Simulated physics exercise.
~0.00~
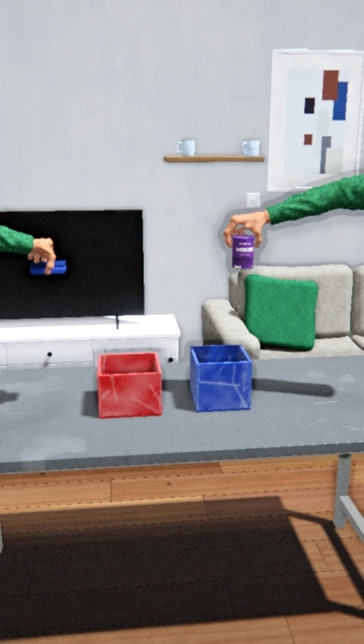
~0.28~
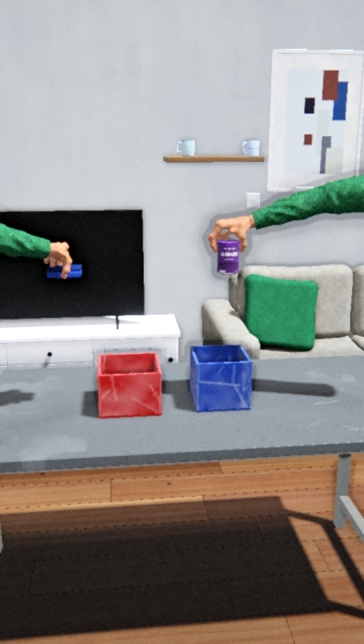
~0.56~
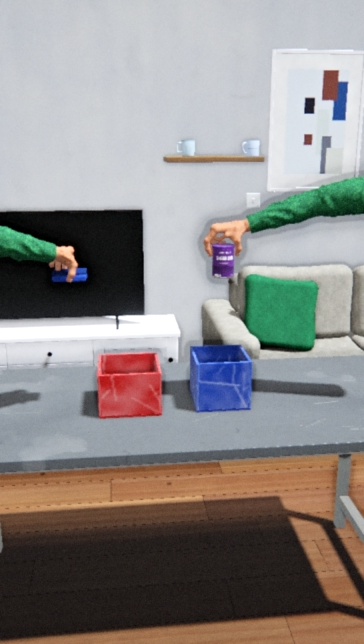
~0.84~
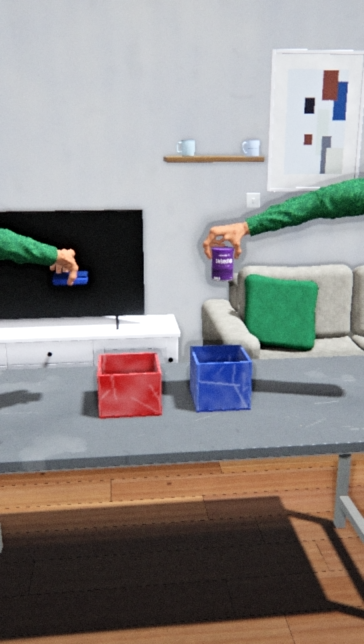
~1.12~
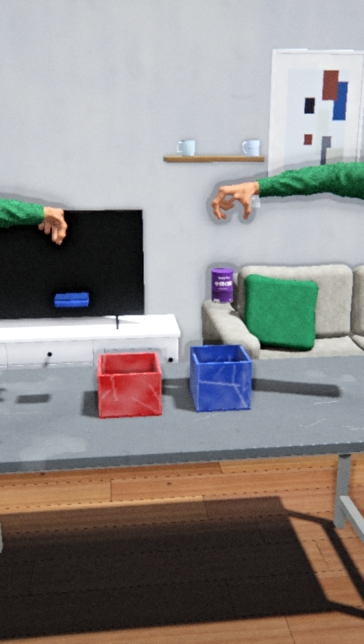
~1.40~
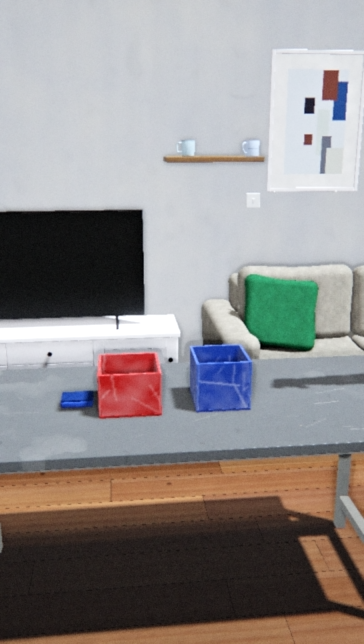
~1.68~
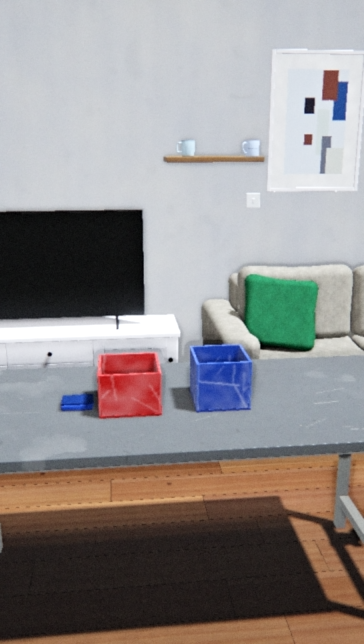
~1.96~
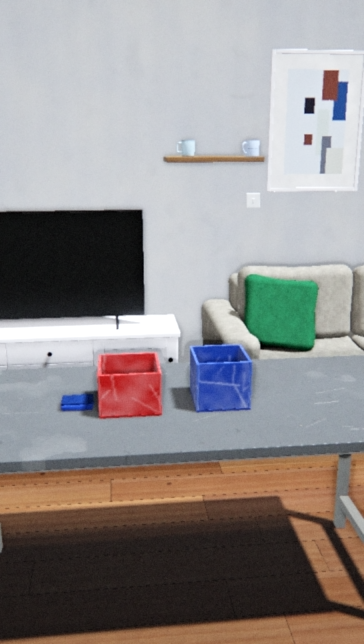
In a living room, two hands drop a purple tin into the blue basket and a blue sponge beside the red one.
